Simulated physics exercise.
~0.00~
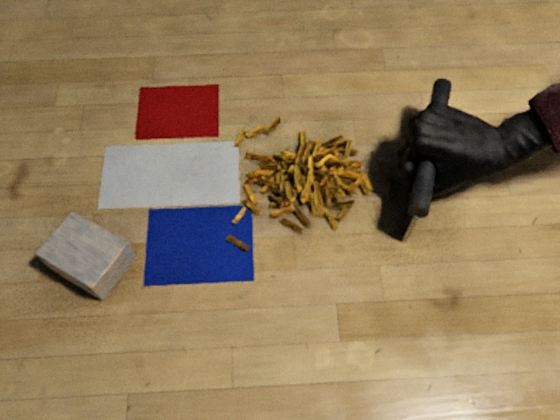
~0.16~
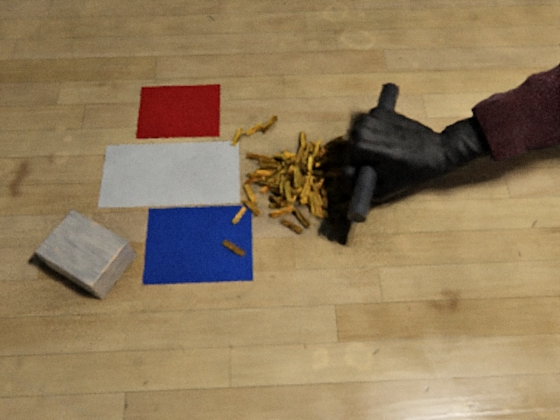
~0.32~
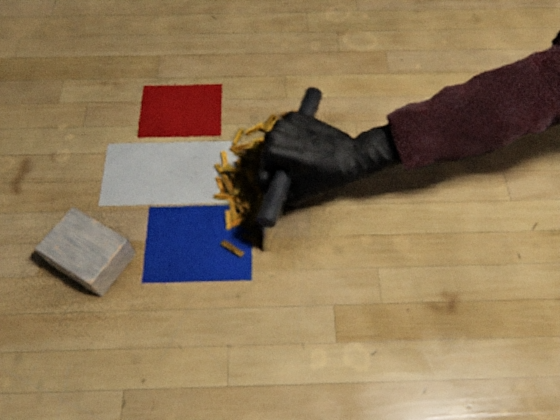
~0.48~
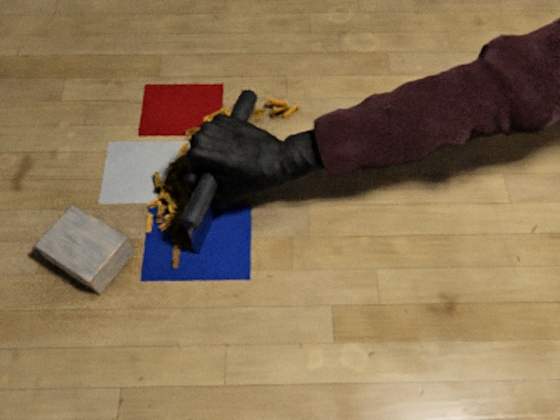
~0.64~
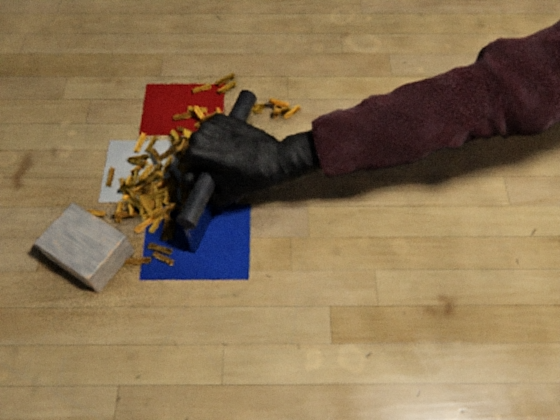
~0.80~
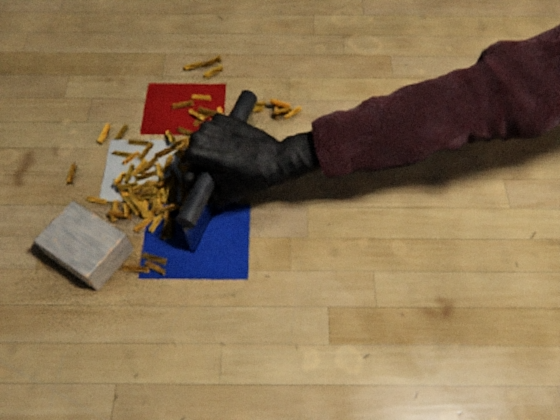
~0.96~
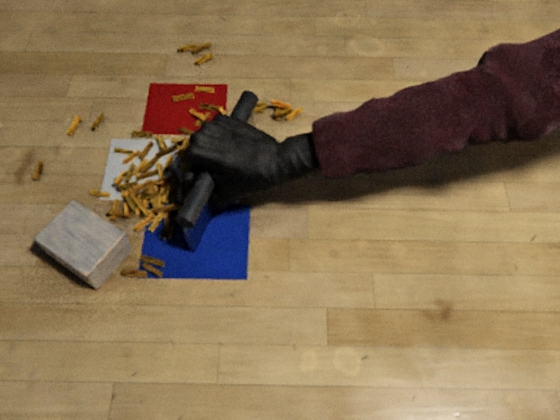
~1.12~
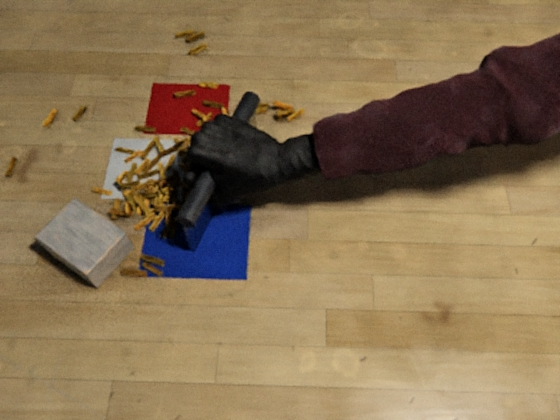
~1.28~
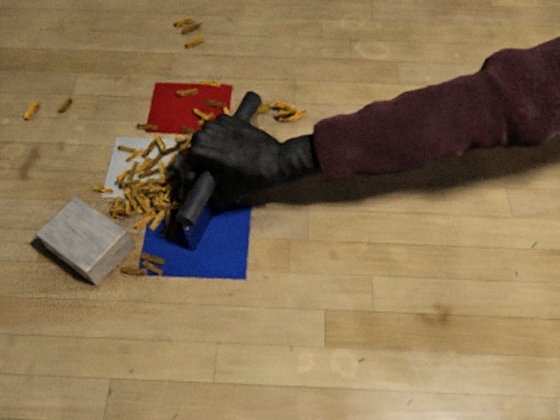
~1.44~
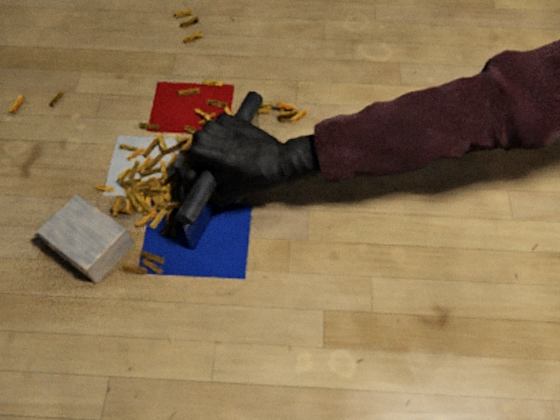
On a wooden floor, a black-gloved hand sweeping dry pasta left with a dark scraper, then stopping as pieces scatter across coloured mats.
